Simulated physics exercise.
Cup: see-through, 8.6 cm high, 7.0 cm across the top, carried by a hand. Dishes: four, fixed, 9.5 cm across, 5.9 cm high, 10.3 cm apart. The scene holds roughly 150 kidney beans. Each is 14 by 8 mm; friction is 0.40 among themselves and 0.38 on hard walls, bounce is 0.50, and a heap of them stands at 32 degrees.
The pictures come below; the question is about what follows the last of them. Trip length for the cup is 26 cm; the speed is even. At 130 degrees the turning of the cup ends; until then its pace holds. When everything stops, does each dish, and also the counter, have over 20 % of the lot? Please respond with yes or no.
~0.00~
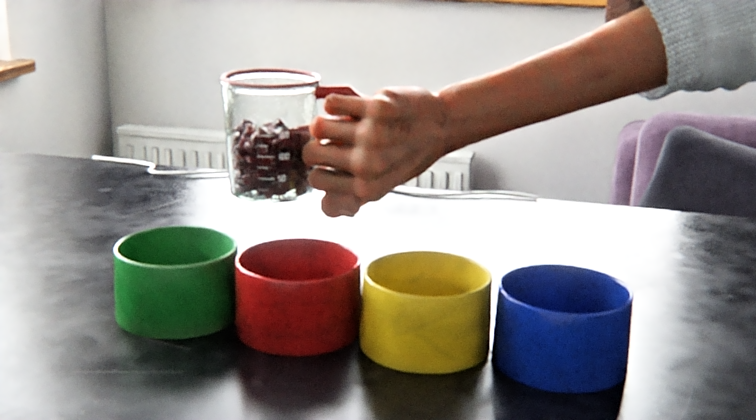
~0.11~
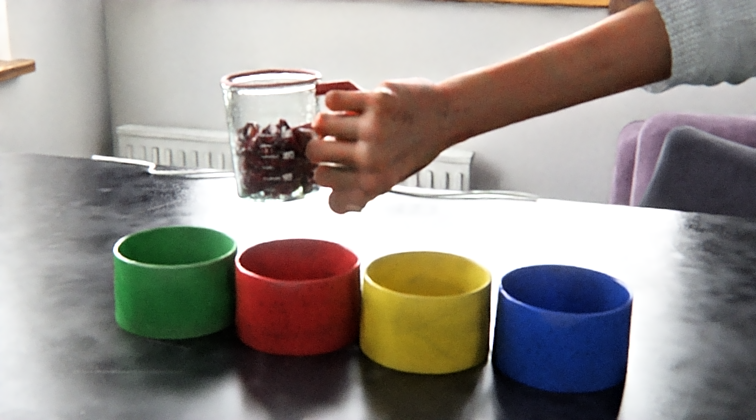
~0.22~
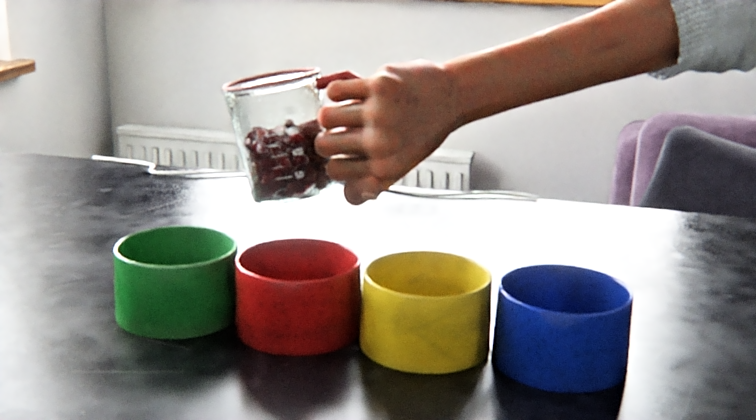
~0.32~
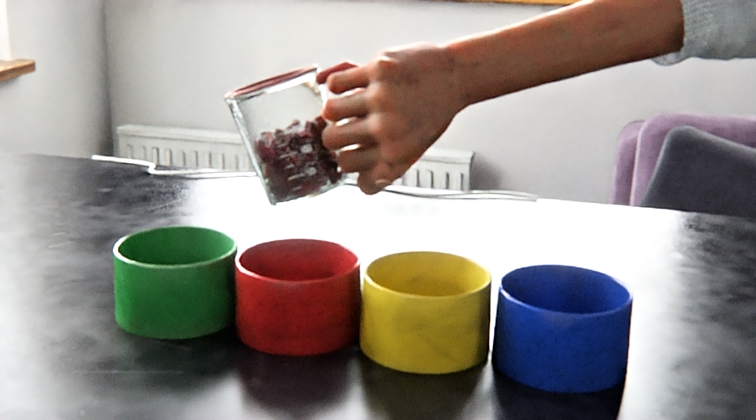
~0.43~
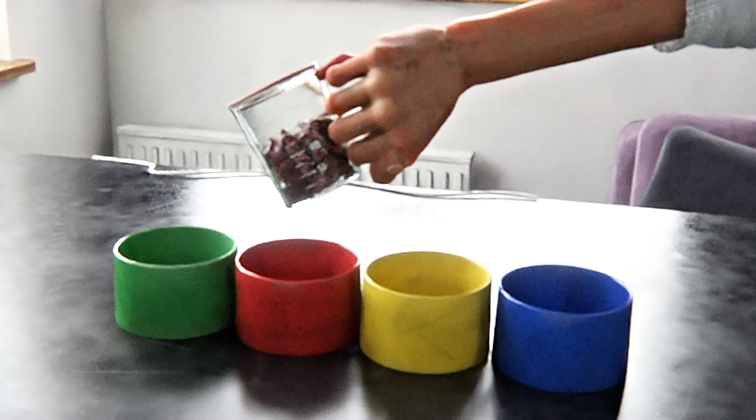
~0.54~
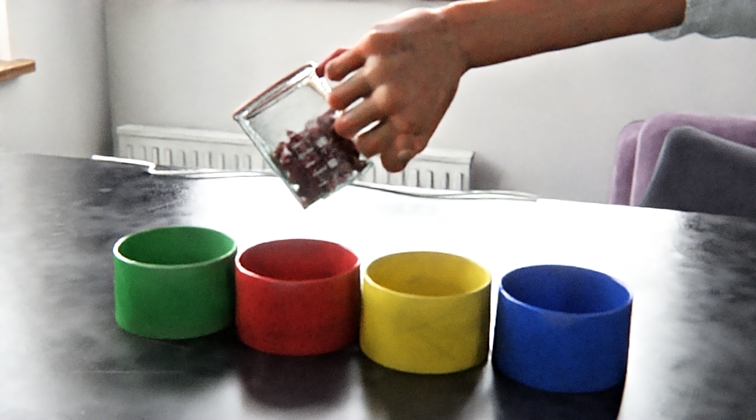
Red dish yes, blue dish no, green dish no, yellow dish no, counter no.
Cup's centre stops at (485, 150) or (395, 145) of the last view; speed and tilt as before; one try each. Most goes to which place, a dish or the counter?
Try 1 - red; try 2 - red.
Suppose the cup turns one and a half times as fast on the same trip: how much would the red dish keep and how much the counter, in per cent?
In that case I'd put red at 100 and the counter at 0.
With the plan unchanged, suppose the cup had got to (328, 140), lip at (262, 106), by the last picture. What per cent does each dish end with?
The red dish keeps 0, the blue dish 0, the green dish 0 and the yellow dish 100.
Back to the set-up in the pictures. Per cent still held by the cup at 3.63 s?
Roughly 0 per cent.
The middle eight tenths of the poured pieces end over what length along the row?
5 cm.
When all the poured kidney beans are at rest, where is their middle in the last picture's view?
(299, 307) or so.
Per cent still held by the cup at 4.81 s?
About 0 percent.
After 2.40 s, tilt 130 degrees; cup holds 0 %, red 100 %.
After 3.63 s, tilt 130 degrees; cup holds 0 %, red 100 %.
After 4.81 s, tilt 130 degrees; cup holds 0 %, red 100 %.
By 5.1 s all is still; red 100 %, blue 0 %, green 0 %, yellow 0 %, counter 0 %.
